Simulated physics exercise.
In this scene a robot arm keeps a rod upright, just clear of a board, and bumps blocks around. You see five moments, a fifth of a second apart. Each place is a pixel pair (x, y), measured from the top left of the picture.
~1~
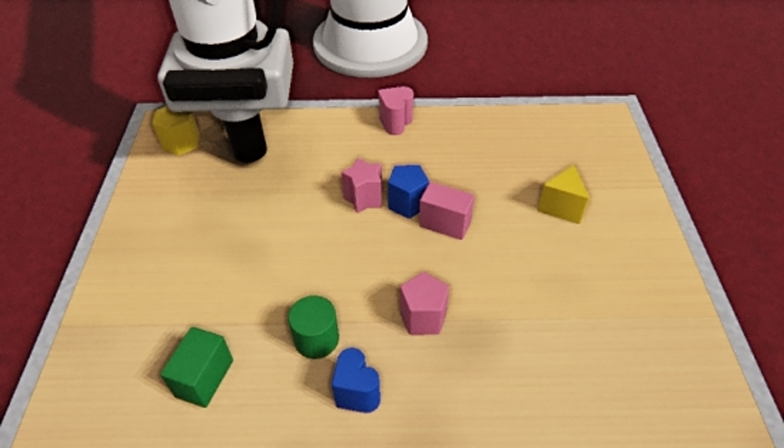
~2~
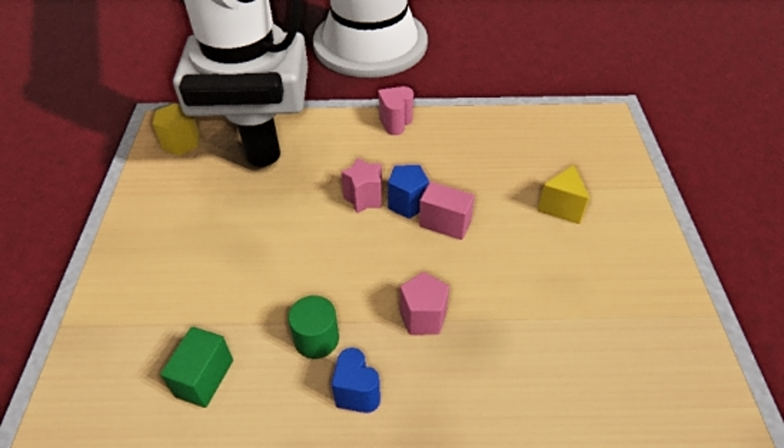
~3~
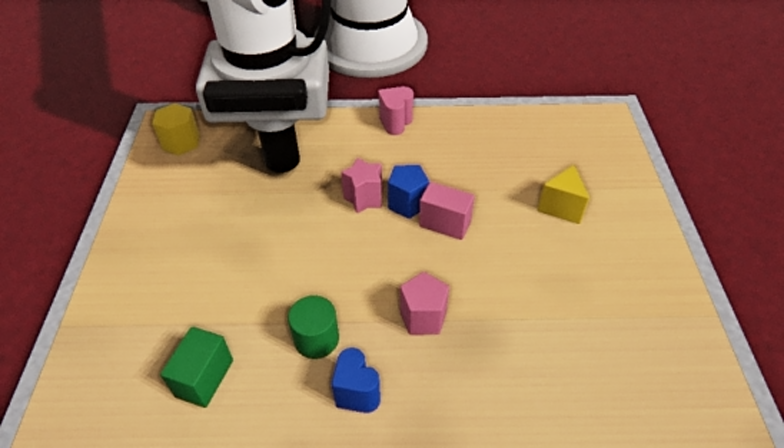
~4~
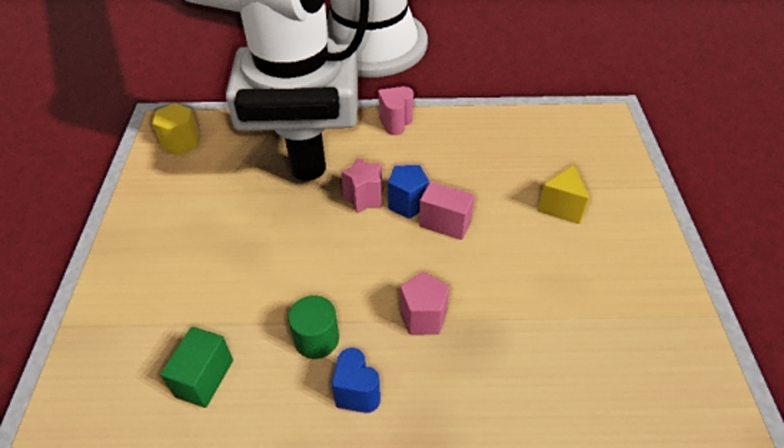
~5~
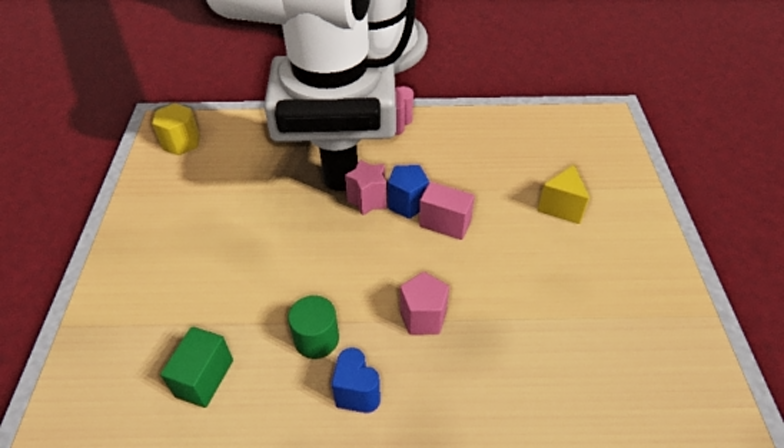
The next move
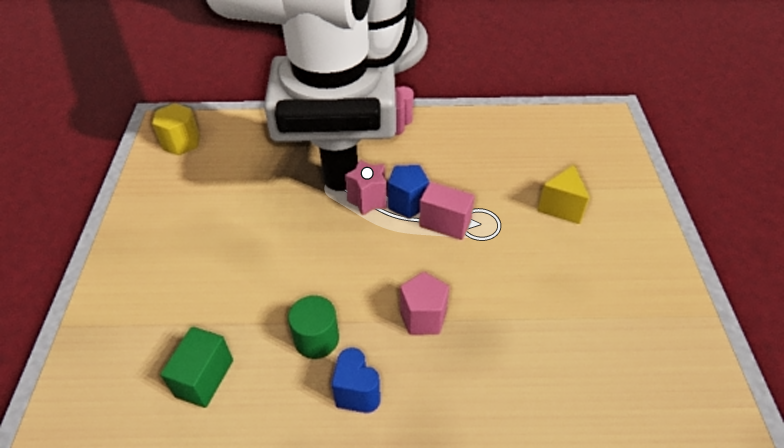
The clip shows a robot arm with a black rod tip moving steadily right and slightly toward the viewer above a wooden board of colored blocks, reaching the pink star block, which shifts very slightly while the others stay still.
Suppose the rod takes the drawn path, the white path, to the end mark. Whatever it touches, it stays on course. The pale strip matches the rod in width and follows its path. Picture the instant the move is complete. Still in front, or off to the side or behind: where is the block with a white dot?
The block with a white dot stays in front.
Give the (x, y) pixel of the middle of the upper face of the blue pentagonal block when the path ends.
It will end up at (487, 171).
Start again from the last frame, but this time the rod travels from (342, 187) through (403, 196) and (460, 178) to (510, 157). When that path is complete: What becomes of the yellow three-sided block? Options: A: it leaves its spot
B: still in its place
It's B.
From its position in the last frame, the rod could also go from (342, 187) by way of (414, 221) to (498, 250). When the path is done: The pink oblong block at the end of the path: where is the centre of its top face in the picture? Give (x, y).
The middle of its upper face should be somewhere near (572, 215).
The drawn path runs from (342, 187) over (380, 210) and (429, 221) to (480, 224); the dot is on the pink star block.
On the path given first. One third of the way, rod at (381, 202); pink star block at (415, 193), turned 20° anticlockwise; blue pentagonal block at (446, 179), turned 20° anticlockwise; pink oblong block at (477, 205), turned 30° clockwise.
Two thirds of the way, rod at (430, 212); pink star block at (466, 203), turned 15° anticlockwise; blue pentagonal block at (479, 175), turned 75° anticlockwise; pink oblong block at (504, 209), turned 65° clockwise.
At the end, rod at (482, 216); pink star block at (518, 211); blue pentagonal block at (487, 171), turned 90° anticlockwise; pink oblong block at (556, 219), turned 60° clockwise; yellow three-sided block not moved.
